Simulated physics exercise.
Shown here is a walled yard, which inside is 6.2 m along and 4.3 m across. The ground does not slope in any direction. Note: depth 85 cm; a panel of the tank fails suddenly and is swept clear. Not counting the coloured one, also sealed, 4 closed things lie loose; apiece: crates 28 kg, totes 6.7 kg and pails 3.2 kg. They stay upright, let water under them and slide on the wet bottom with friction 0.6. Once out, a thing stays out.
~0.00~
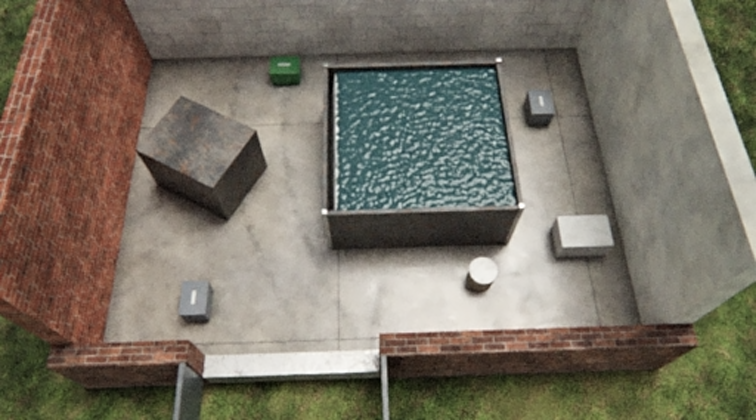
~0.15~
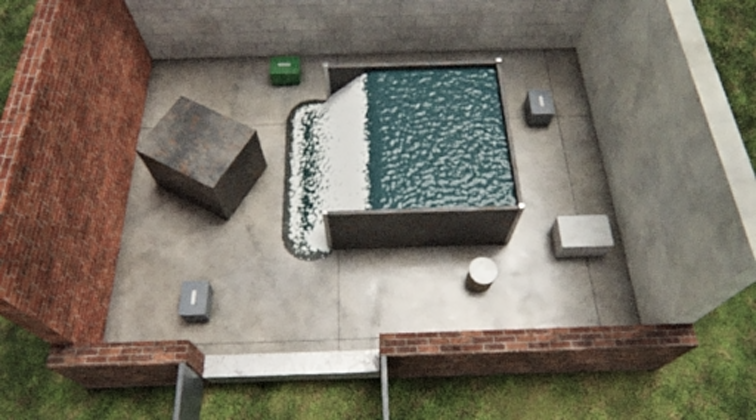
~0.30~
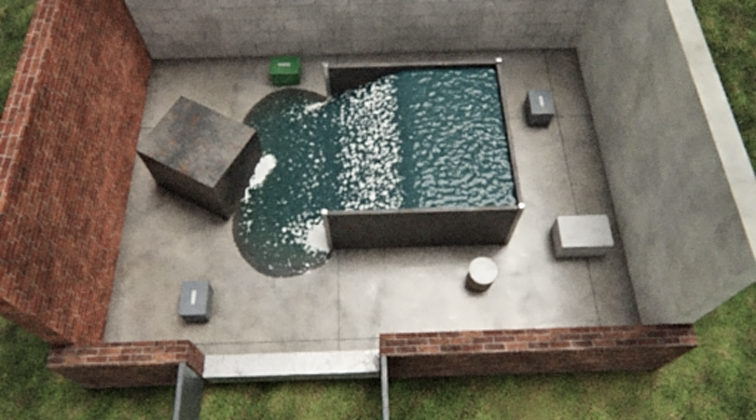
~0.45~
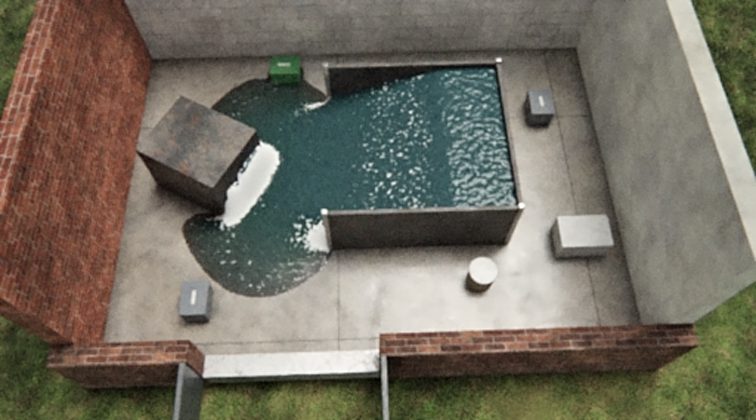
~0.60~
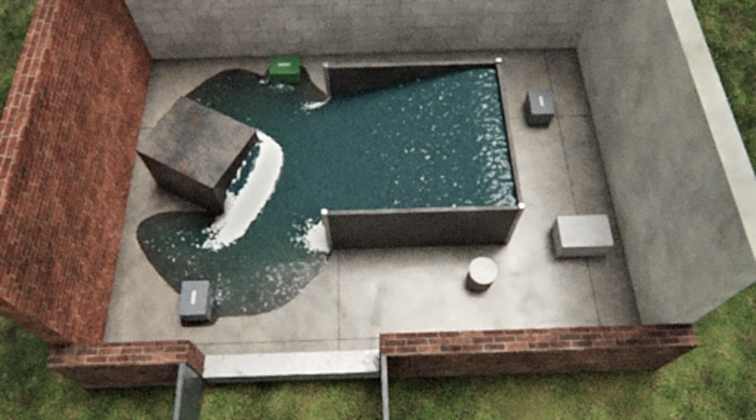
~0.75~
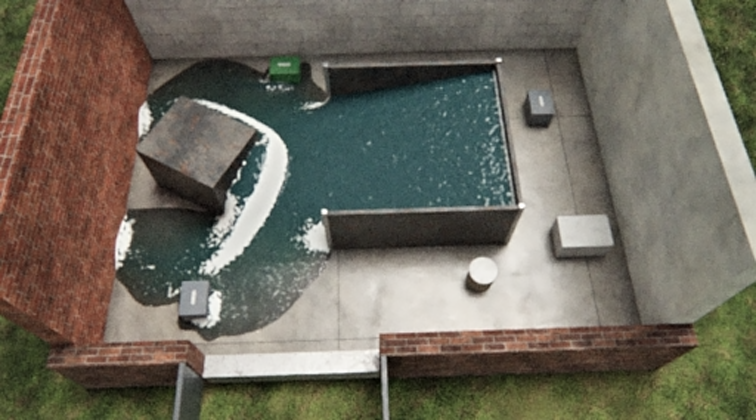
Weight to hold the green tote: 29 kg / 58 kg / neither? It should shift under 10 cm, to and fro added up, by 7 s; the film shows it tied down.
58 kg.
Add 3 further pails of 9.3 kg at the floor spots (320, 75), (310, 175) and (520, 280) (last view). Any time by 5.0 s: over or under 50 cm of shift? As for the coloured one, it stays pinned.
Taking them one by one: Above the mark; above the mark; below the mark.
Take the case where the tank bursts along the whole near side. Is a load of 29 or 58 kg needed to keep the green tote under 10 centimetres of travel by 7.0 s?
Then the smaller load will do.
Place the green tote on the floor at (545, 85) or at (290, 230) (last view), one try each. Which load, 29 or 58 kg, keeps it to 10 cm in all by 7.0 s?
In turn: The smaller is enough; neither holds.
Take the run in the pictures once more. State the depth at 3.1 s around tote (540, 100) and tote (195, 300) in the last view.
Close to 0 and 38 centimetres.
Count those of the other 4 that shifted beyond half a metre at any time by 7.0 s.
That comes to 3.
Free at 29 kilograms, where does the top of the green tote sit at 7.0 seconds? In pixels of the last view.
It should be close to (354, 72) in the last view.
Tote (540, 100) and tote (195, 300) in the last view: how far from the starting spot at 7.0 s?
60 cm, 450 cm.
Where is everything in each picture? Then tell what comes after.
In the first frame, the green tote at (284, 65), on the bottom; water covers 4.2 m2; 0 of 5 have shifted.
In the second frame, the green tote at (284, 65), on the bottom; water covers 5.5 m2; 0 of 5 have shifted.
In the third frame, the green tote at (284, 65) rests on the ground; 7.1 m2 under water; 0 of 5 have shifted.
In the fourth frame, the green tote at (284, 65), on the bottom; water covers 8.4 m2; 0 of 5 have shifted.
In the fifth frame, the green tote at (284, 65) rests on the ground; water covers 9.9 m2; 0 of 5 have shifted.
In the sixth frame, the green tote at (284, 65), on the bottom; water covers 11.3 m2; 0 of 5 have shifted.
After 1.4 s the green tote would be 0 cm from its start with 29 kg and 0 cm from its start with 58 kg; 6 cm of water round it then.
After 3.1 s the green tote would be 38 cm from its start with 29 kg and 0 cm from its start with 58 kg; 21 cm of water round it then.
After 4.9 s the green tote would be 96 cm from its start with 29 kg and 0 cm from its start with 58 kg; 17 cm of water round it then.
After 7.0 s the green tote would be 98 cm from its start with 29 kg and 0 cm from its start with 58 kg; 10 cm of water round it then.
